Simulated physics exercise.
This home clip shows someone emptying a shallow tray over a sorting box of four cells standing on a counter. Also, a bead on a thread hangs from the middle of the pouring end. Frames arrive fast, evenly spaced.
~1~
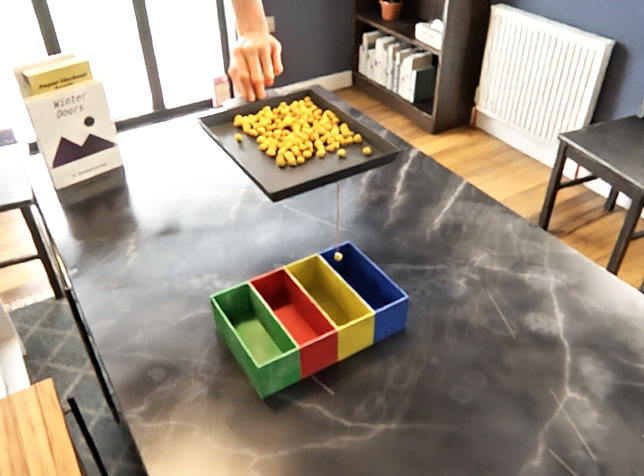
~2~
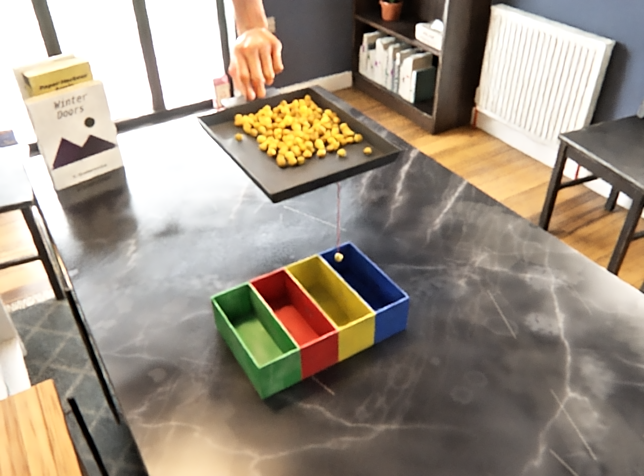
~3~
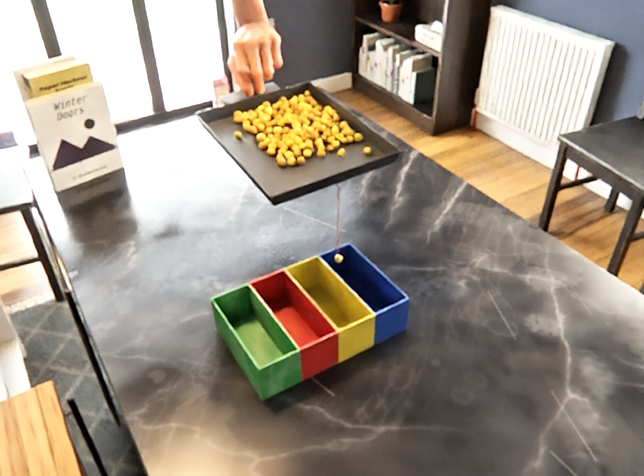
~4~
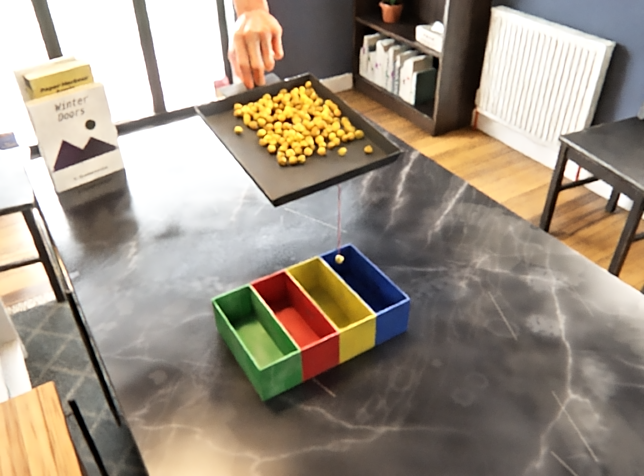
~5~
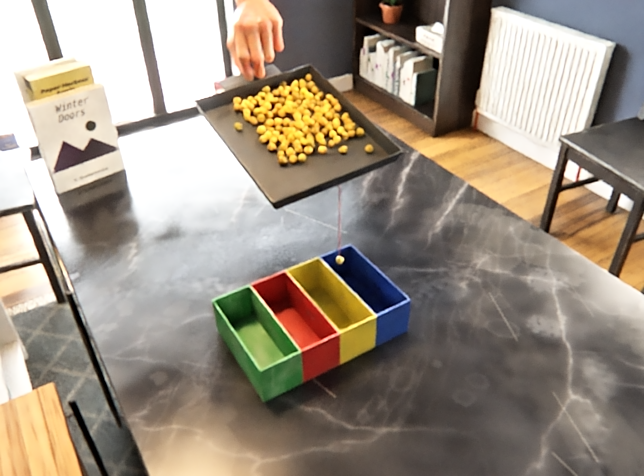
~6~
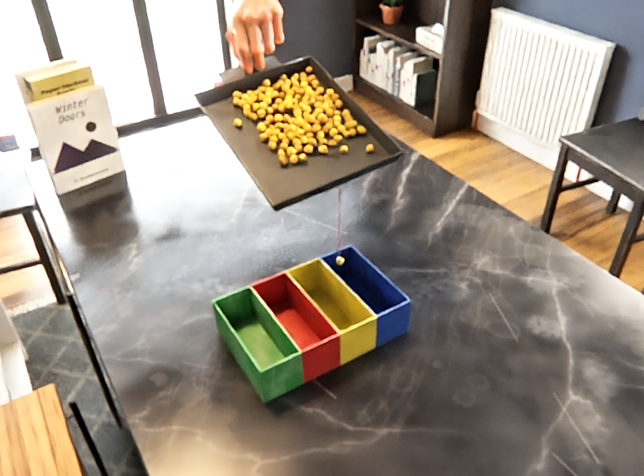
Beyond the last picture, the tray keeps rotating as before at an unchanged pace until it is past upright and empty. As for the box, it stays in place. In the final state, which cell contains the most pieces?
The red one contains the most.
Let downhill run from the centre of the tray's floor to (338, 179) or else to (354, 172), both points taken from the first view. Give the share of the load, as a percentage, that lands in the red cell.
You'd get 10 per cent the first time and 0 per cent the second time.
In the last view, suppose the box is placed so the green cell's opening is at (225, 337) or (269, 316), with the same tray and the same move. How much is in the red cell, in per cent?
It comes to near 10 per cent the first time and near 50 per cent the second time.
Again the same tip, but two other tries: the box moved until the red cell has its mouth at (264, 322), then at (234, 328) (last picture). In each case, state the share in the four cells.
In turn about 90 and about 80 percent.
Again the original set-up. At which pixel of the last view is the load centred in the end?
The centre comes to rest close to (308, 337).
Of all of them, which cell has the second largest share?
The yellow one.
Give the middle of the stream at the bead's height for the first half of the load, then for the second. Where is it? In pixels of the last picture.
Near (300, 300) to start, and near (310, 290) afterwards.
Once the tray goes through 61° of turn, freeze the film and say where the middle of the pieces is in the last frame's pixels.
(312, 171).
Shortly afterwards, tray tipped steeply; all but a few on the tray; only a few in the red cell; only a few falling or outside the box.
Next, tray tipped past a quarter turn; near a quarter on the tray; near a third in the red cell; a little in the yellow cell; only a few in the blue cell; only a few in the green cell; near a quarter falling or outside the box.
Some moments later, tray tipped past a quarter turn; near half in the red cell; near a quarter in the yellow cell; a little in the blue cell; a little in the green cell.
In the end, tray tipped past a quarter turn; near half in the red cell; near a quarter in the yellow cell; a little in the blue cell; a little in the green cell.
